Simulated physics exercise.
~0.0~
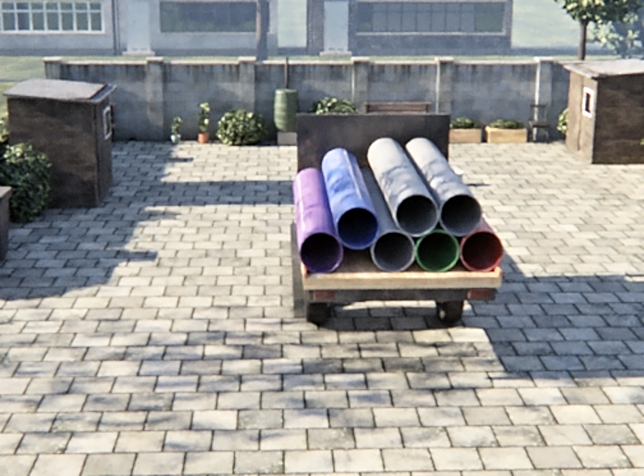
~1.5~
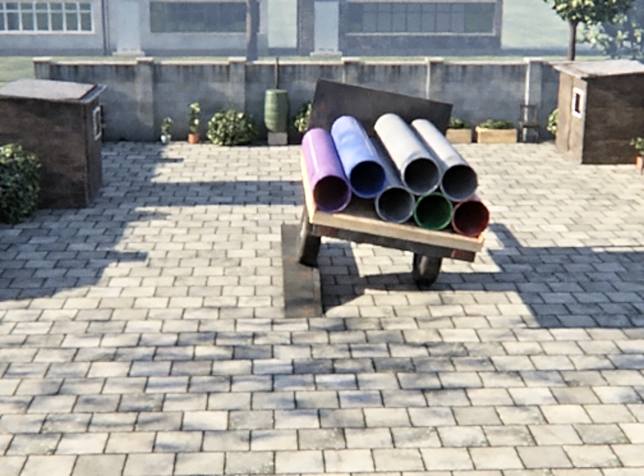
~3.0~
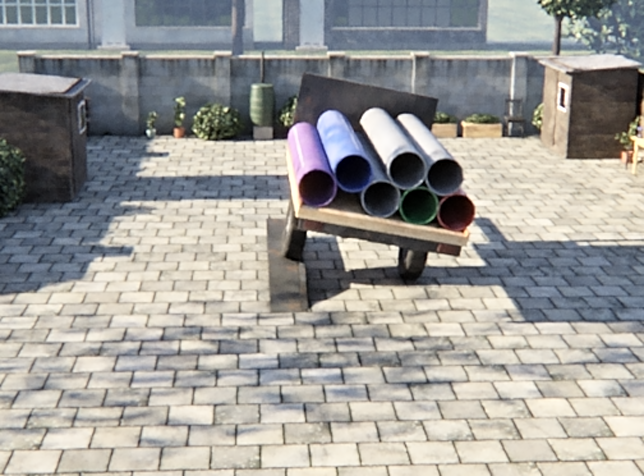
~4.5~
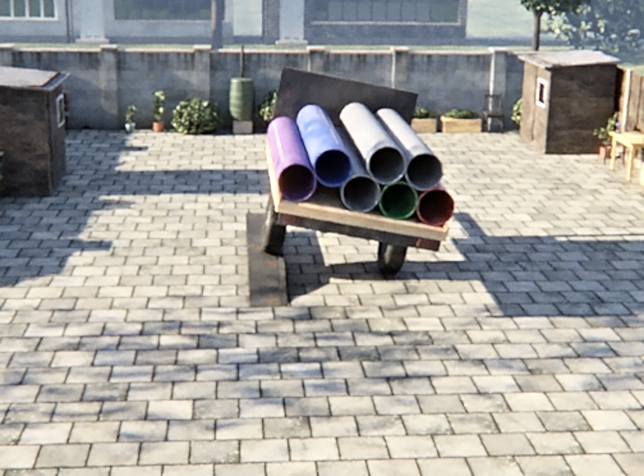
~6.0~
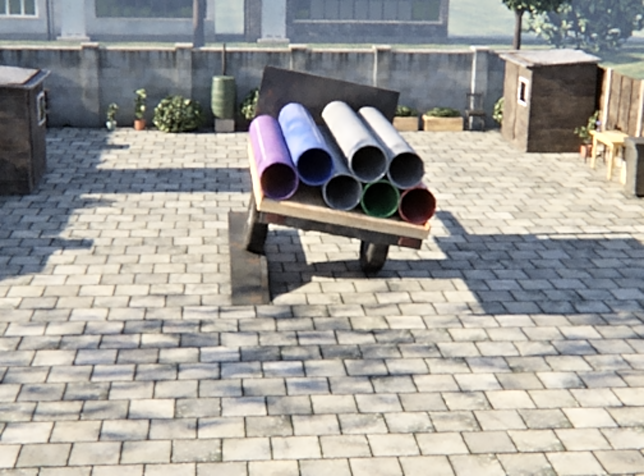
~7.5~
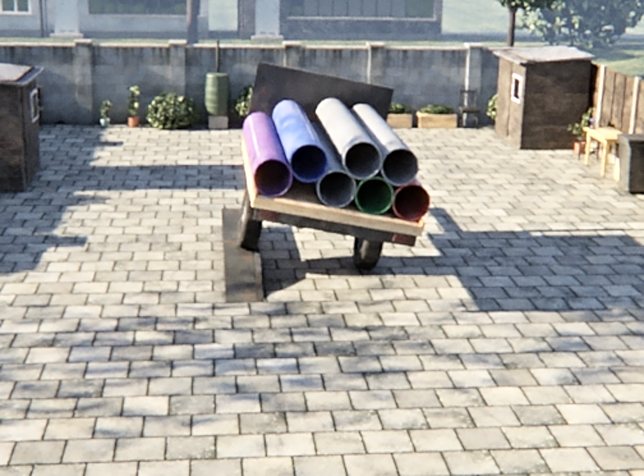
A flat trailer of stacked pipes tilts down to the right and stays leaning, fully loaded.
